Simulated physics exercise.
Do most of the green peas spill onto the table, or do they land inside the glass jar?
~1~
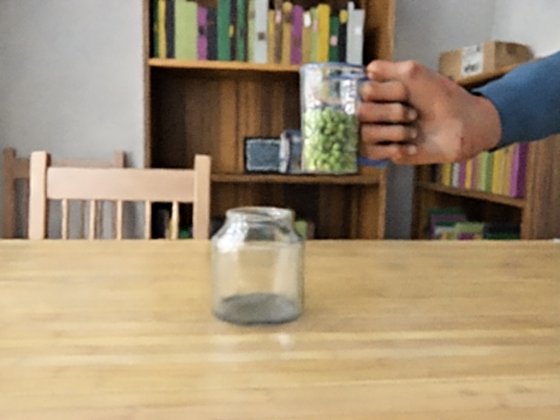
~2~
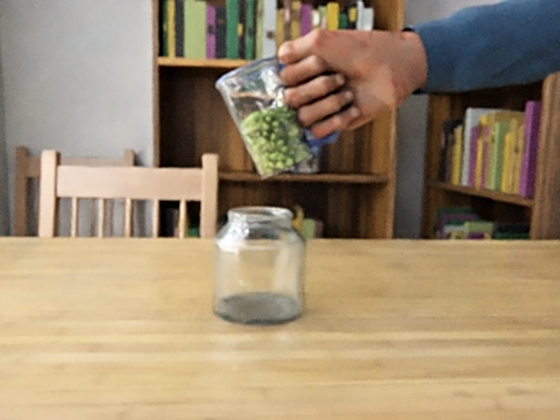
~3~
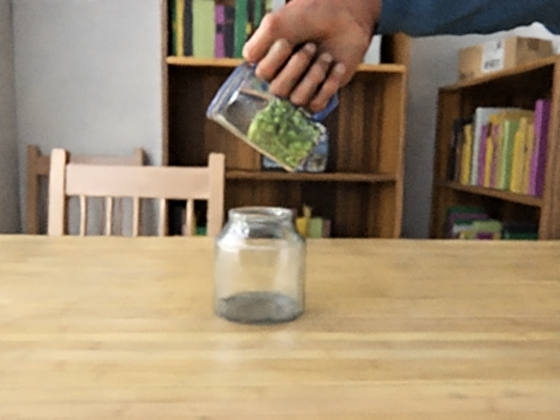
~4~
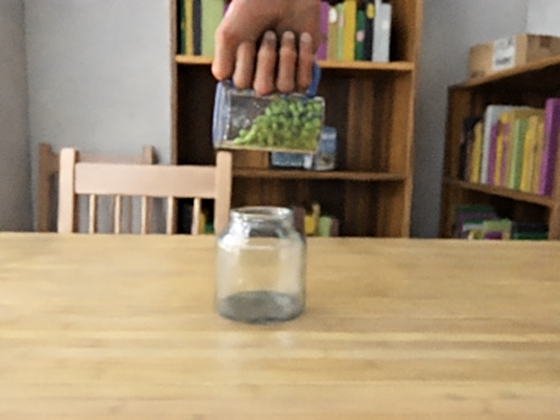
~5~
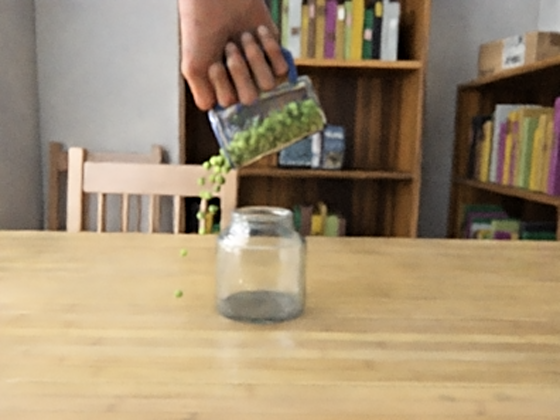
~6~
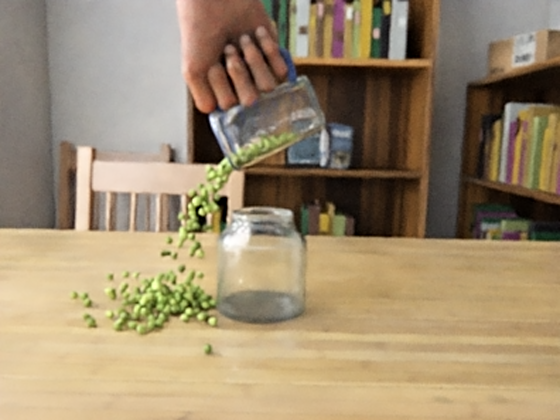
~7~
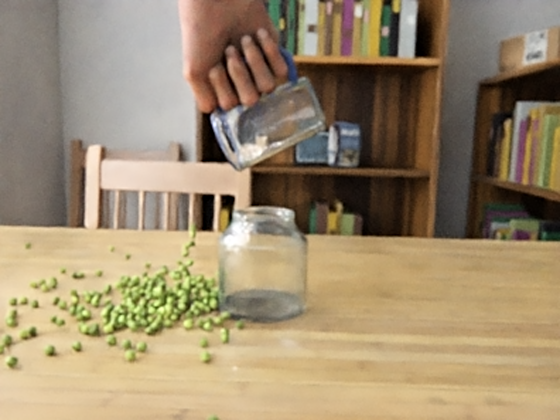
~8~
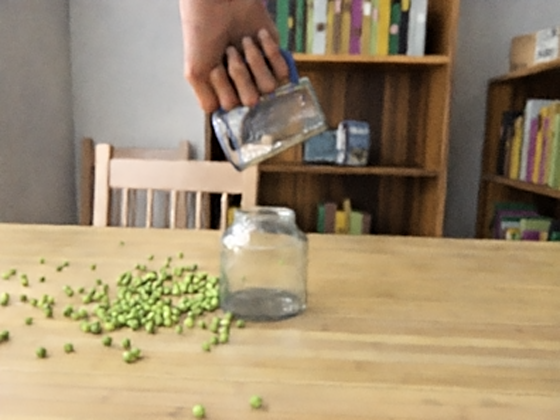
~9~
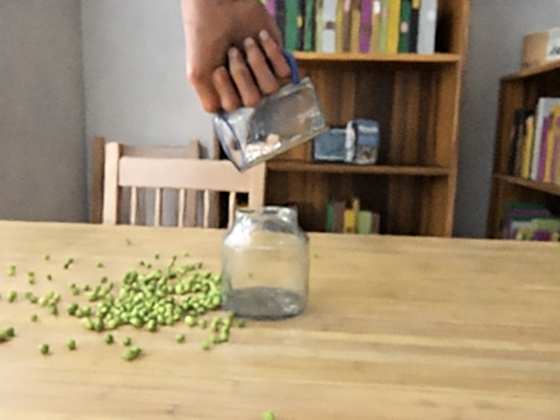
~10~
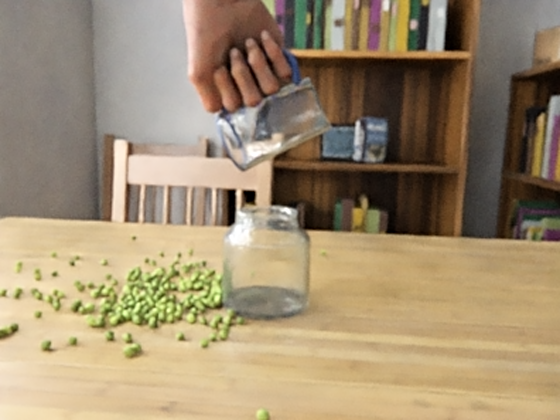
Most of the peas spill onto the table to the left of the jar. The jar stays empty, and nothing much is left in the cup.
